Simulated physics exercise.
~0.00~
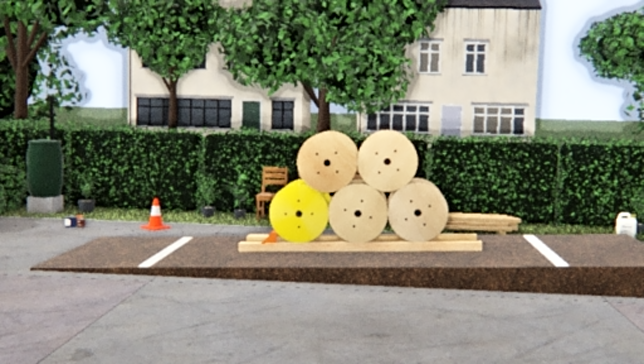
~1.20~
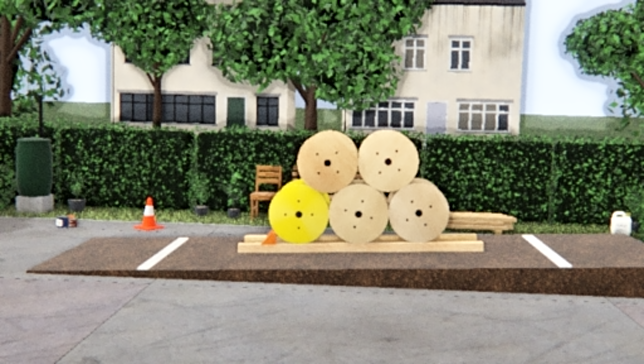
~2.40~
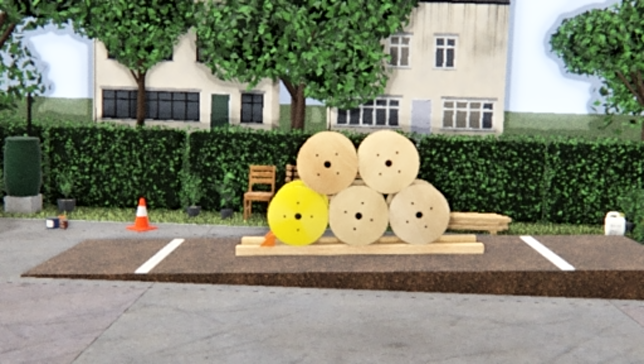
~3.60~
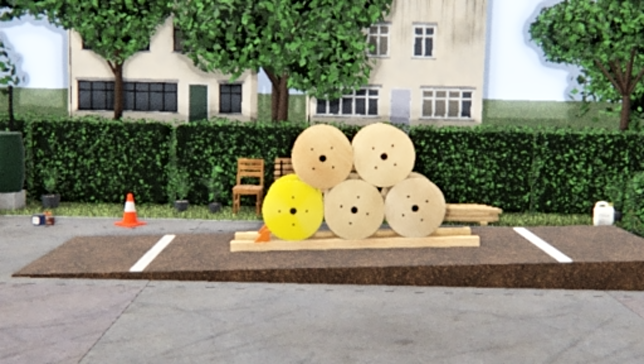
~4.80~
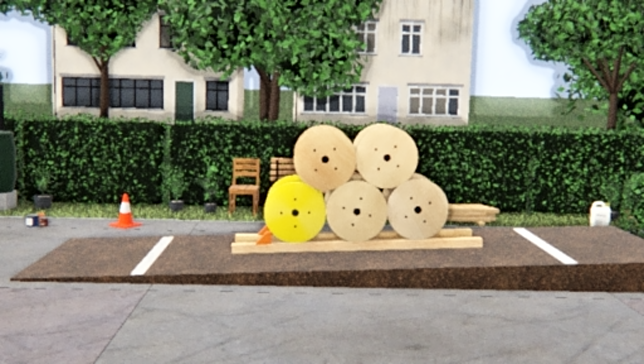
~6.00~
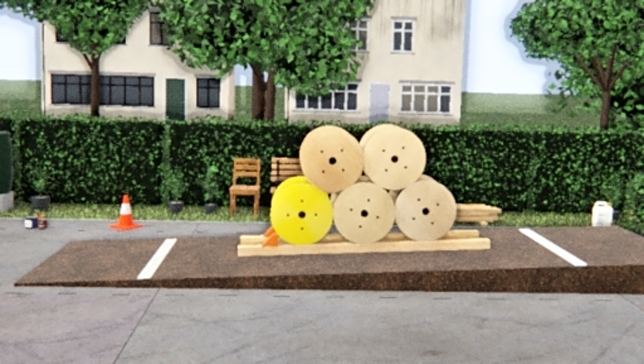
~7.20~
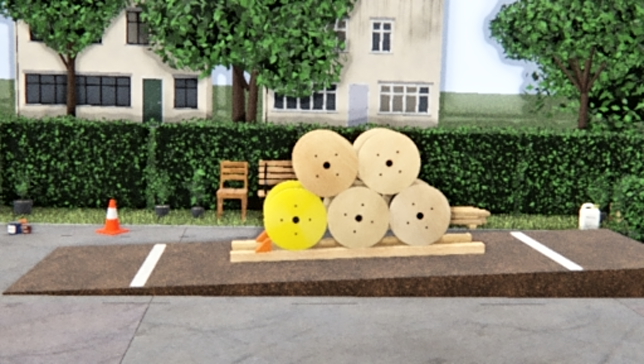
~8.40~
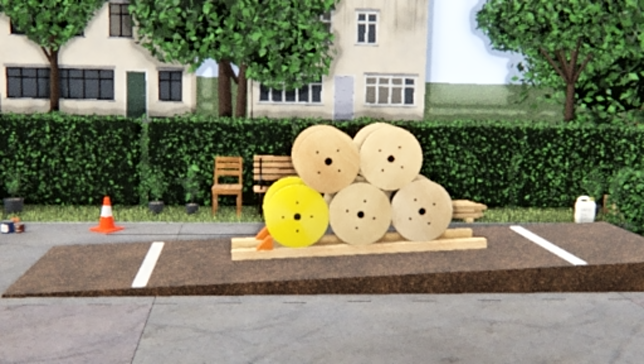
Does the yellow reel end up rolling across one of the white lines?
No, the yellow reel stays in its place at the lower left of the stack and crosses neither white line.
